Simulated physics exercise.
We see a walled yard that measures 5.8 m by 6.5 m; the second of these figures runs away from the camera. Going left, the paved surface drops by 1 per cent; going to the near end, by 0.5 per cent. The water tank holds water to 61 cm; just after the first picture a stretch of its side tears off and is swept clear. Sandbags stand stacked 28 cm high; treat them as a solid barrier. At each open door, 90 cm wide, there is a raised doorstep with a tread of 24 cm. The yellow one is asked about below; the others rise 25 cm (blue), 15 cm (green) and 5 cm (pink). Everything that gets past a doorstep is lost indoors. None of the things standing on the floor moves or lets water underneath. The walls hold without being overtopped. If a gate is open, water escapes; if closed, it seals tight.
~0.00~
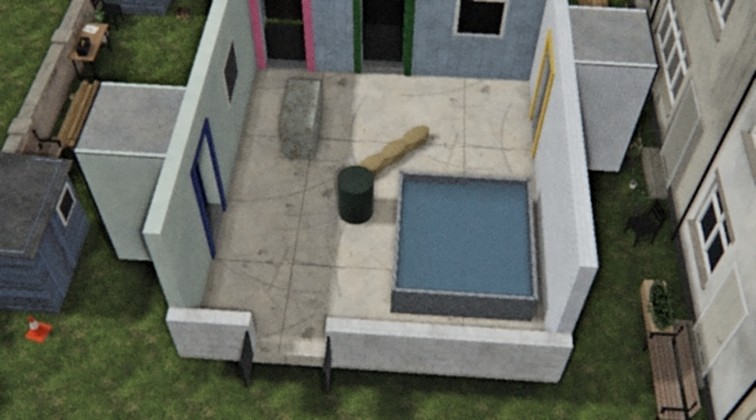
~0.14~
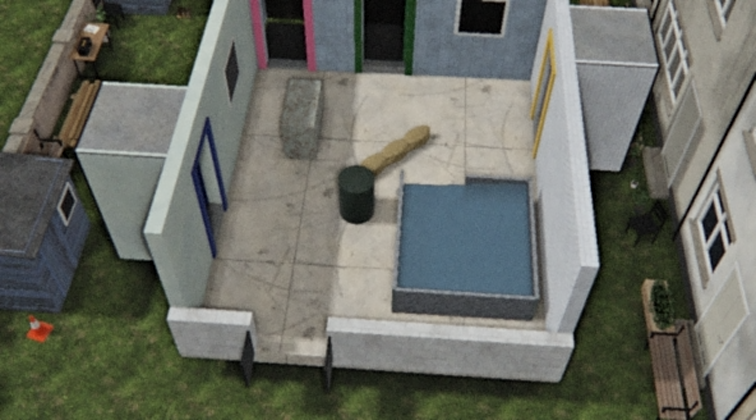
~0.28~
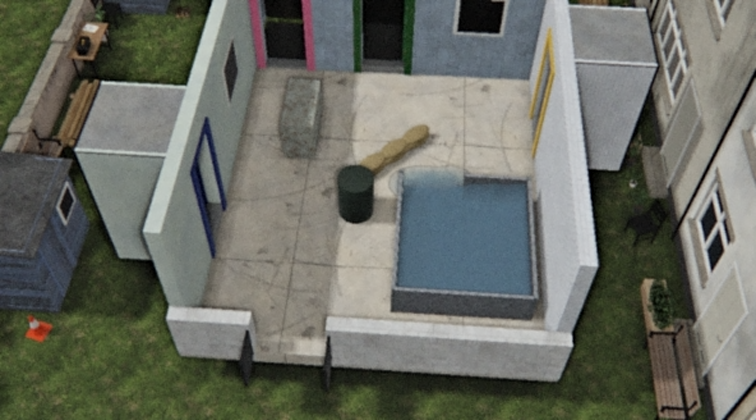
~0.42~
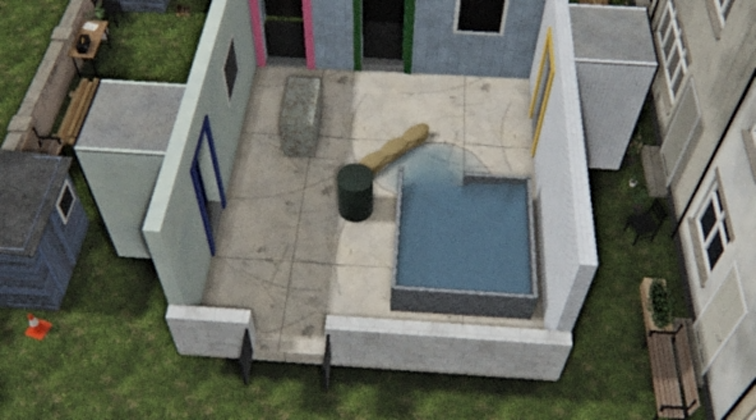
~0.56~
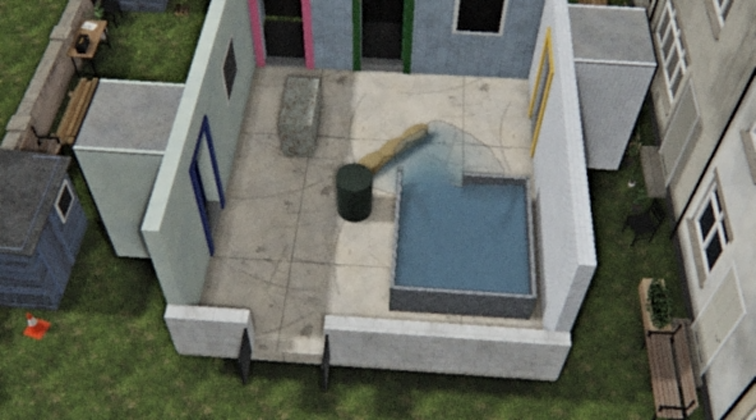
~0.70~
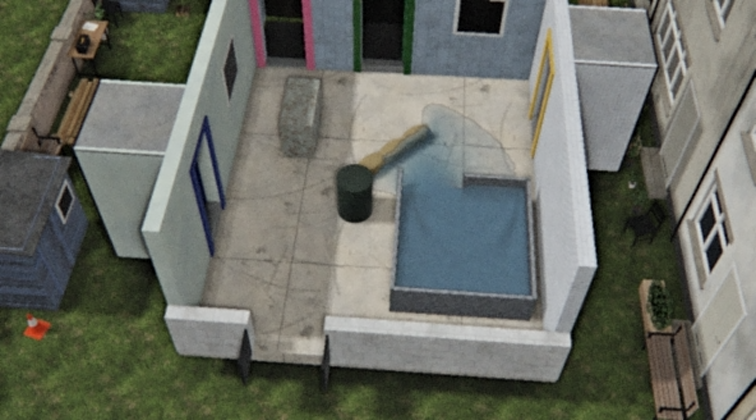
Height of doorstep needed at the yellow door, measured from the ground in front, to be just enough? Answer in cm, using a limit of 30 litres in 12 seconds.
Approximately 19 cm.
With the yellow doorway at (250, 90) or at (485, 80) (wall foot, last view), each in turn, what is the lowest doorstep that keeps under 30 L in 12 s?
Roughly 14.5 cm, then roughly 23 cm.
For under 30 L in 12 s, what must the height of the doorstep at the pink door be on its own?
About 11.0 cm at pink.
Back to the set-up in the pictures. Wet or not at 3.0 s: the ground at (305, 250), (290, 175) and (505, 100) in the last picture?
First bone-dry, second wet through, third wet through.
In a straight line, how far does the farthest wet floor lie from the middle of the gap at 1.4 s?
About 3.6 m.
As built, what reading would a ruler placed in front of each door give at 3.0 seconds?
Blue door 2 cm, green door 8 cm, yellow door 22 cm, pink door 0 cm.
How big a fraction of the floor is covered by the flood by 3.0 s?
Approximately 50 %.
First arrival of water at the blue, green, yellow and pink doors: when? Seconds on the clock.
So blue sees it at 3.0 s, green at 1.6 s, yellow at 1.2 s and pink at 3.2 s.
After 1.4 s water covers 25 % of the floor, deepest (45 cm) near (402, 164); 4 cm at the yellow door, 0 litres in over its 15 cm doorstep.
After 3.0 s water covers 50 % of the floor, deepest (34 cm) near (402, 164); 22 cm at the yellow door, 13 litres in over its 15 cm doorstep.
After 12.0 s water covers 95 % of the floor, deepest (15 cm) near (196, 324); 8 cm at the yellow door, 80 litres in over its 15 cm doorstep.
At the yellow door as built, the water arrived by 1.3 s and peaked near 25 cm at 3.4 s.
With a doorstep of 15.5 cm, 72 litres would have come in within the 12 s; with 21 cm, 15 litres. So under 30 litres takes about 19 cm.
